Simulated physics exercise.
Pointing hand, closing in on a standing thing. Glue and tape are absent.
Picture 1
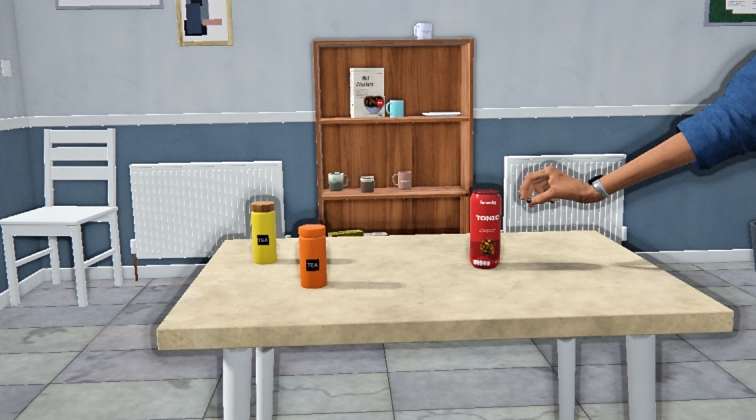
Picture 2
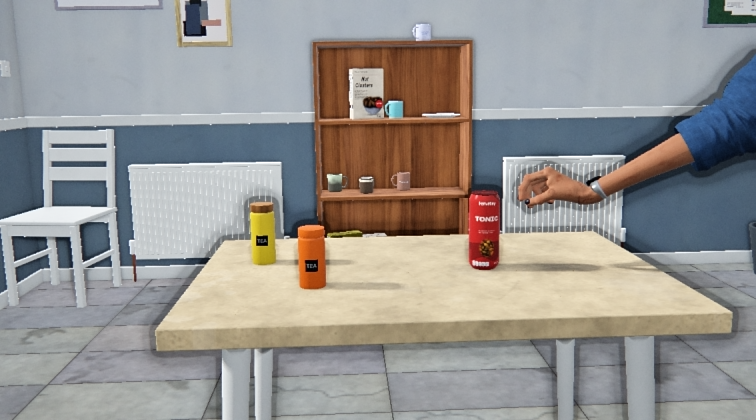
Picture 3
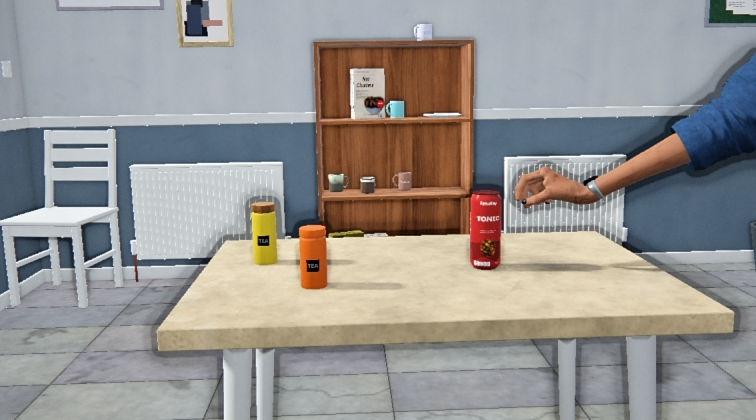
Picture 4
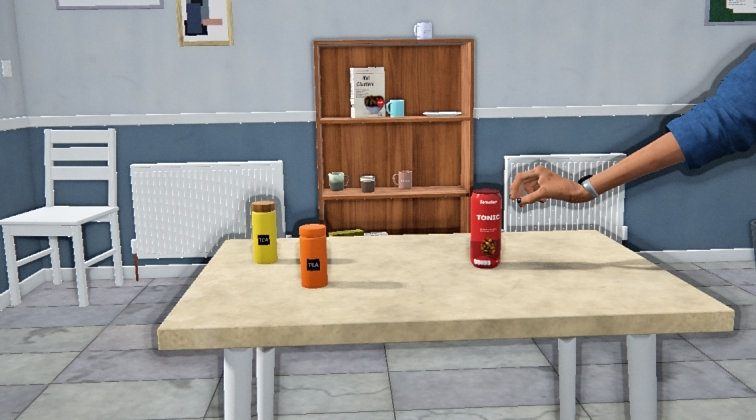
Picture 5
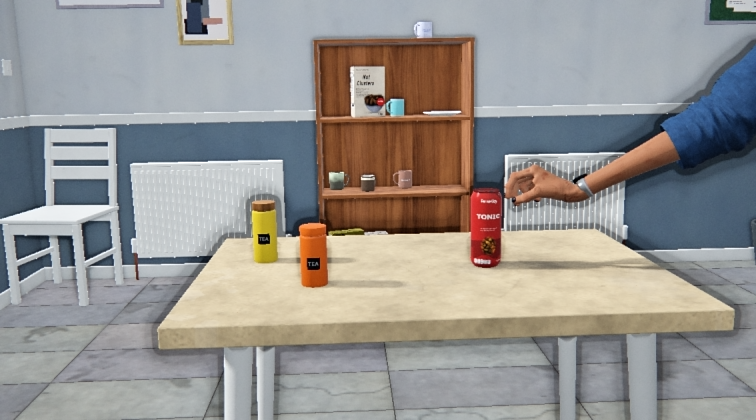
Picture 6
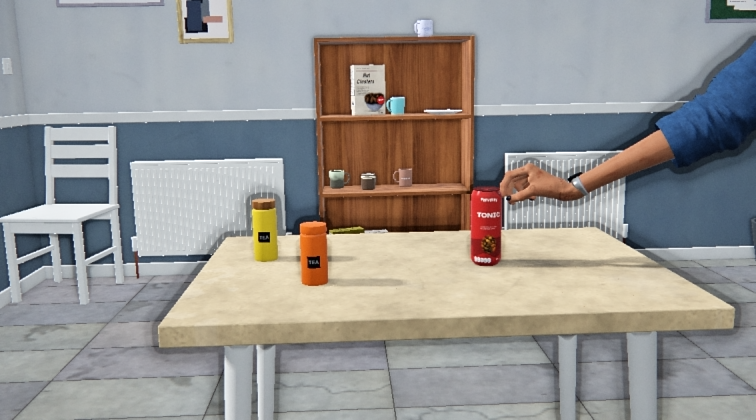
A hand at the right moves slightly left toward a red can on a table.
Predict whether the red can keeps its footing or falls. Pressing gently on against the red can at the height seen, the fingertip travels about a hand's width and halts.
Seems it won't stay vertical after all.
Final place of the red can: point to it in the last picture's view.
It ends up near (429, 251).
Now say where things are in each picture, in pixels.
Red can (485, 229), in the first frame.
Red can (484, 230), in the second frame.
Red can (486, 230), in the third frame.
Red can (486, 229), in the fourth frame.
Red can (486, 228), in the fifth frame.
Red can (486, 226), in the sixth frame.
Then, 0.60 s after the last picture, red can tipped 28° from how it was near (466, 224).
Then, 0.80 s after the last picture, red can tipped 66° from how it was near (442, 236).
At rest, tipped over on the table, red can. Seen from the same camera at the end, red can near (429, 250).
